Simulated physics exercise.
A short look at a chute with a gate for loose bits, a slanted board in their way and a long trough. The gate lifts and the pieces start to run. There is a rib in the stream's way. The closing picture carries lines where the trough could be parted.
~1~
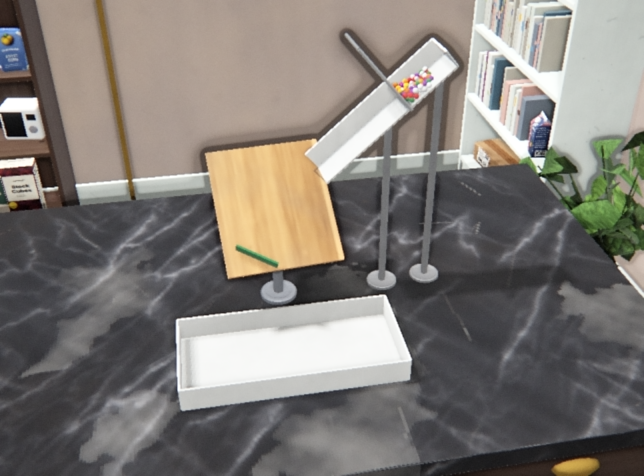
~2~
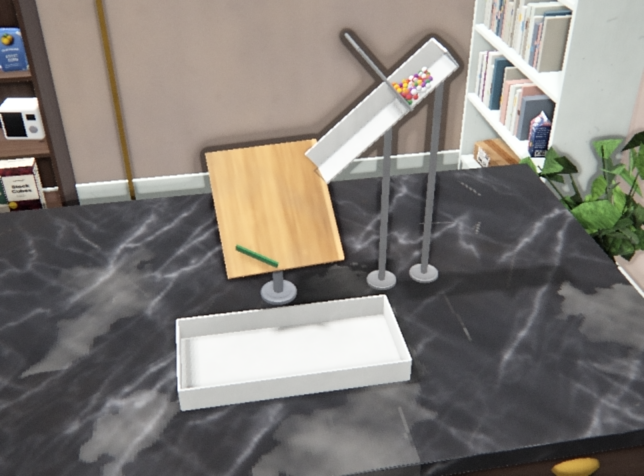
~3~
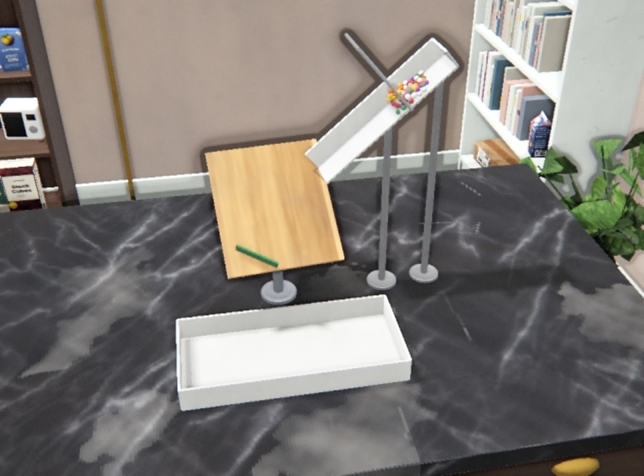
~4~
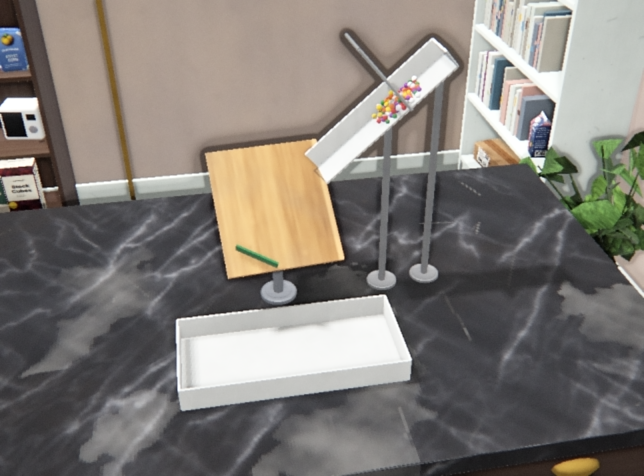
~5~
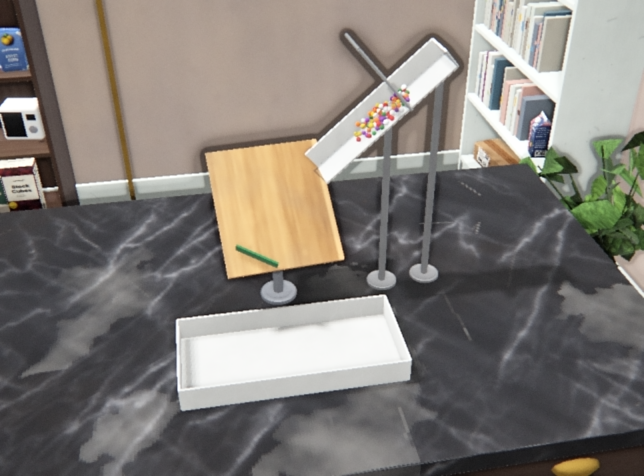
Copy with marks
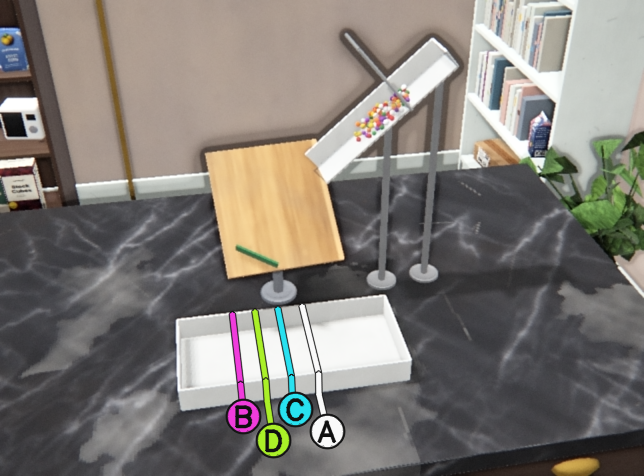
Small multicoloured beads bunched near the top of a sloping white chute begin to slide as its gate lifts. They spread into a longer cluster and move down and left to about the chute's middle, while the tilted wooden board with its green rib and the empty white trough stay still.
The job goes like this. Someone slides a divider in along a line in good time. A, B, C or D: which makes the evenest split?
A.
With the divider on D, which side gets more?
The right side.
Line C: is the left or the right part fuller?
Right.
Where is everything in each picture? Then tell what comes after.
Load behind the gate at (411, 87), round plastic beads; lip of the chute at (322, 175), sloping fairly steeply, in the first frame.
Middle of the board at (274, 205), tilted fairly steeply; middle of its low edge at (287, 268); of its high edge at (262, 146), in the second frame.
Front corners of the trough at (179, 390) and (411, 360), empty; front of the load at (398, 112), in the third frame.
Middle of the load at (397, 99); its front at (375, 117), about a quarter of the way to the lip; rib from (236, 245) to (279, 264), in the fourth frame.
Middle of the load at (384, 115); its front at (359, 140), about half of the way to the lip, in the fifth frame.
On the marked copy, line A crosses the front rim at (318, 372); line B crosses the front rim at (240, 382); line C crosses the front rim at (291, 376); line D crosses the front rim at (265, 379).
If A is chosen, of what is caught, about a third on the left of the divider, about two thirds on the right.
If B is chosen, of what is caught, a small part on the left of the divider, most on the right.
If C is chosen, of what is caught, a small part on the left of the divider, most on the right.
If D is chosen, of what is caught, a small part on the left of the divider, most on the right.
